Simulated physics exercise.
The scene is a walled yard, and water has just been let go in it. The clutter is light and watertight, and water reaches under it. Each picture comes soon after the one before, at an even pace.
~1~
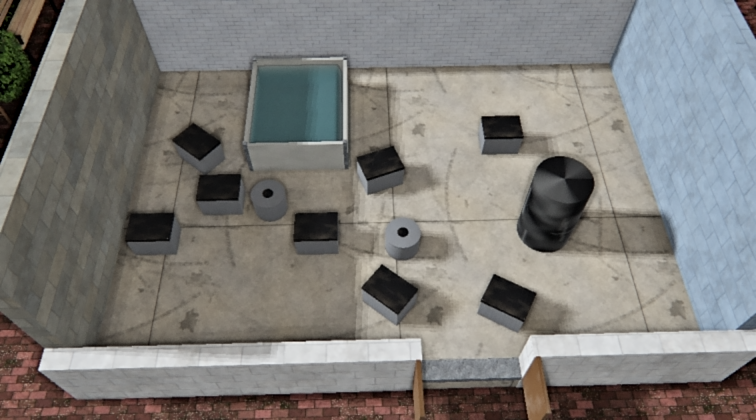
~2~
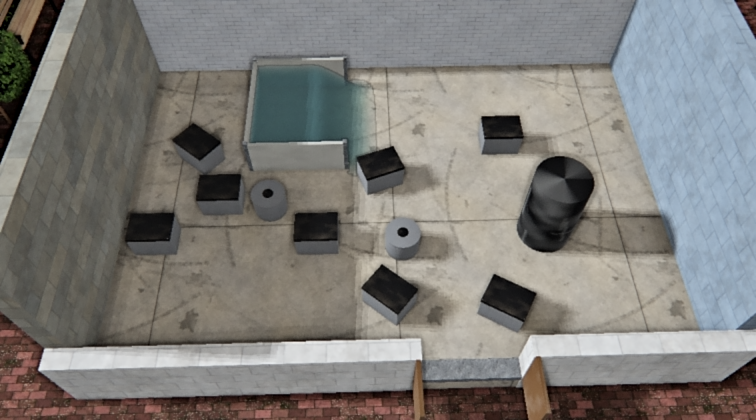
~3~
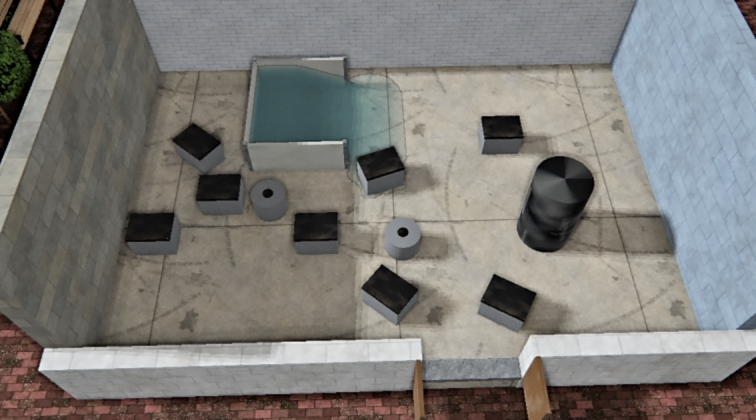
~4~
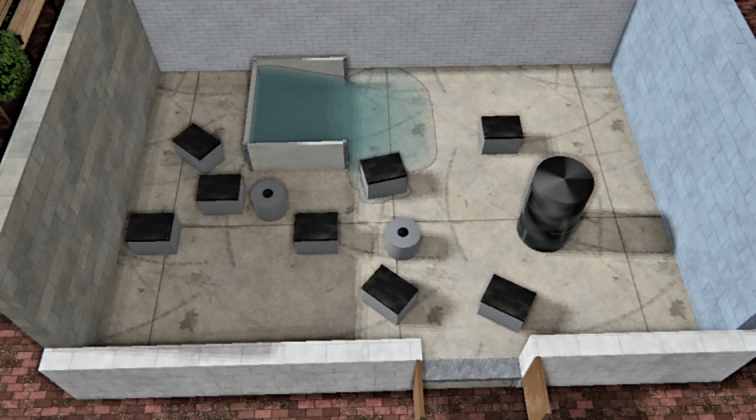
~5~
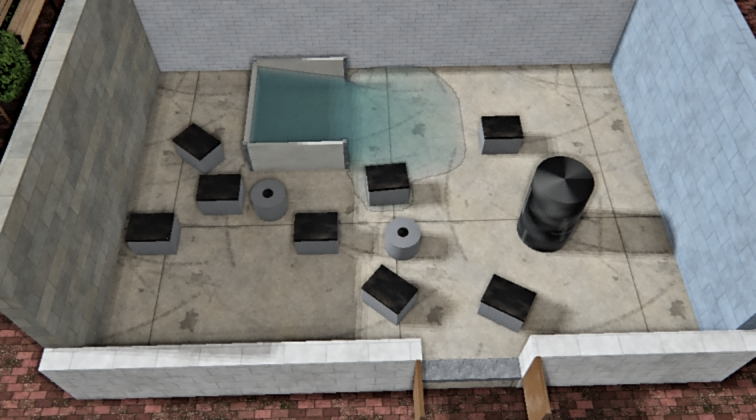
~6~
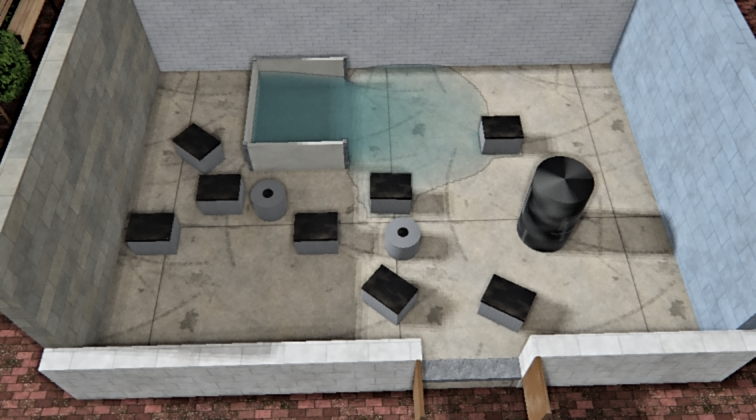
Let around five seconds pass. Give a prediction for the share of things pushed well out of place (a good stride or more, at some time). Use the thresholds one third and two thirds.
I'd put it under one third.
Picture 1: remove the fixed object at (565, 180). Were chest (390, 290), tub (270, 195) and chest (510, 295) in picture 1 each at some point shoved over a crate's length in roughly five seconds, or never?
Each in the order asked: Moved little if at all; moved little if at all; moved little if at all.
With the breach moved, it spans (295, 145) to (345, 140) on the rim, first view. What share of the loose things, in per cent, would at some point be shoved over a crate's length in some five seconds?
About 40 per cent.
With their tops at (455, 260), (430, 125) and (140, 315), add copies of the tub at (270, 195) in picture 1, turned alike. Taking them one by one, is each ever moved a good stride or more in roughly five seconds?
Here's the rundown: Never gets far, sent far off, and finally never gets far.
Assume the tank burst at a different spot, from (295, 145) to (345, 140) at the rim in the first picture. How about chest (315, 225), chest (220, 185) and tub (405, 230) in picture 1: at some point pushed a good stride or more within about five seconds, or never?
Same order as named: Sent that far; not sent that far; sent that far.
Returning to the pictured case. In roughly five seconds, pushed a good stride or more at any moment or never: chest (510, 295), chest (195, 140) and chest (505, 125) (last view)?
Went a long way, then never got far, then went a long way.
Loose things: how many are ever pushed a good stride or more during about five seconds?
It adds up to 3.
A moment on, 1 of 10 are well off their spots; 0 afloat.
Next, 2 of 10 are well off their spots; 1 afloat.
Later, 2 of 10 are well off their spots; 1 afloat.
In the end, 3 of 10 are well off their spots, and 3 have been at some point; 1 afloat.
